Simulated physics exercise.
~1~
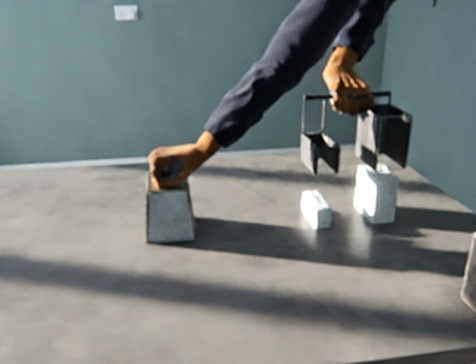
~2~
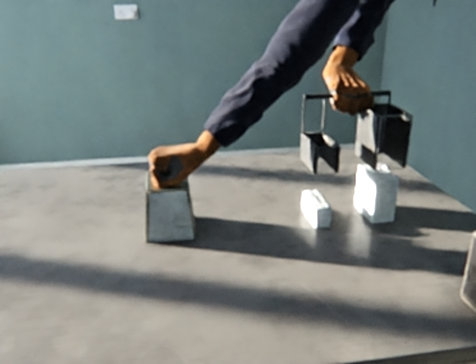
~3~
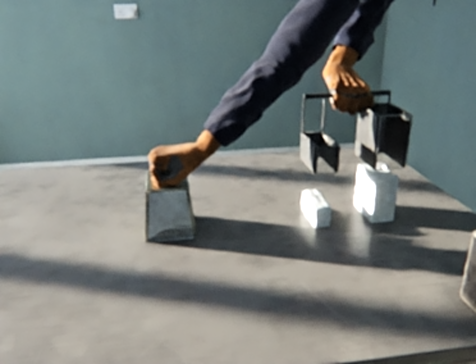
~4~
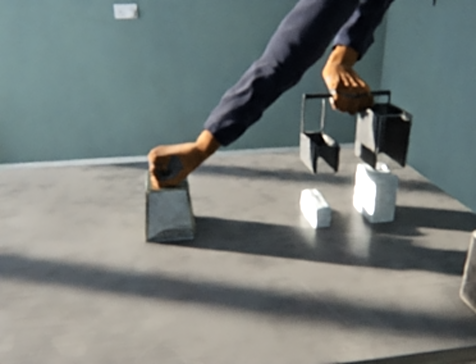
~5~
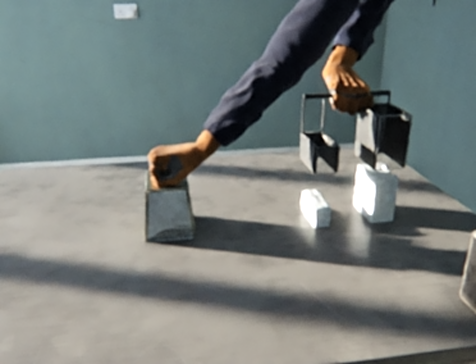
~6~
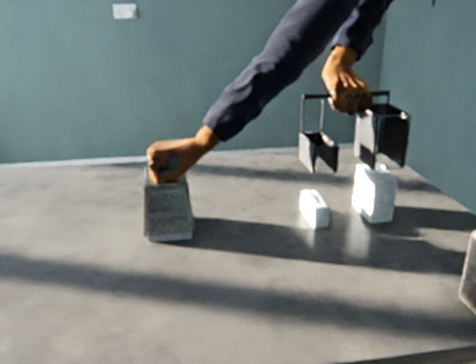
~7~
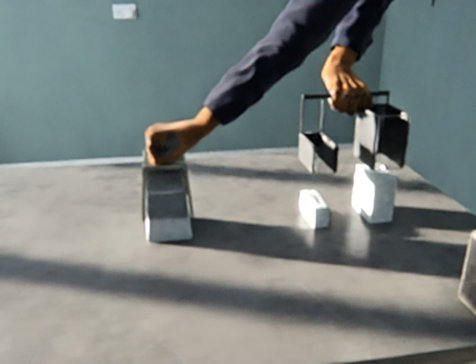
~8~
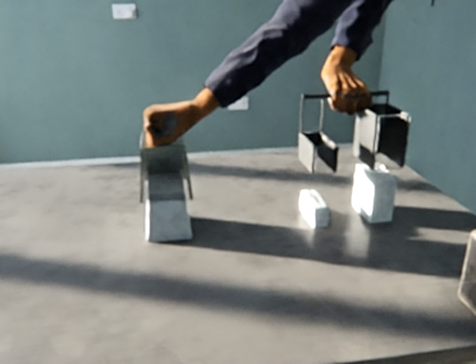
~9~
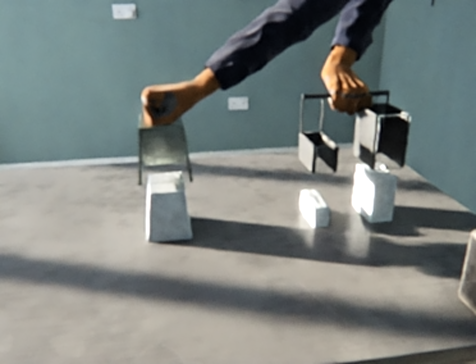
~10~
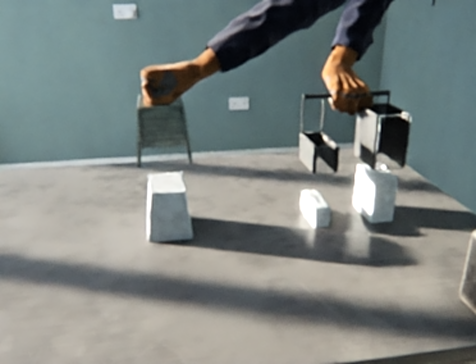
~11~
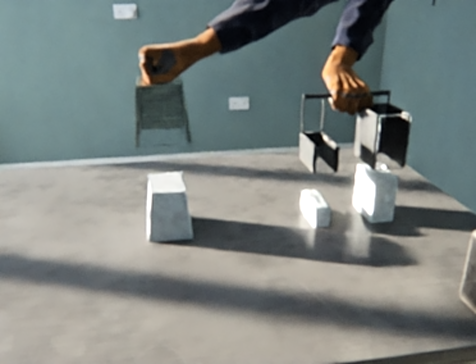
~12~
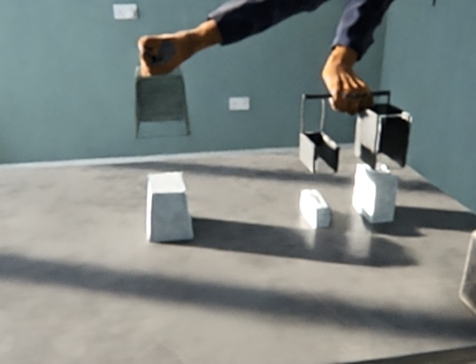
A hand lifting a tapered metal tin straight up off a pale block, which stays standing whole on the grey table.
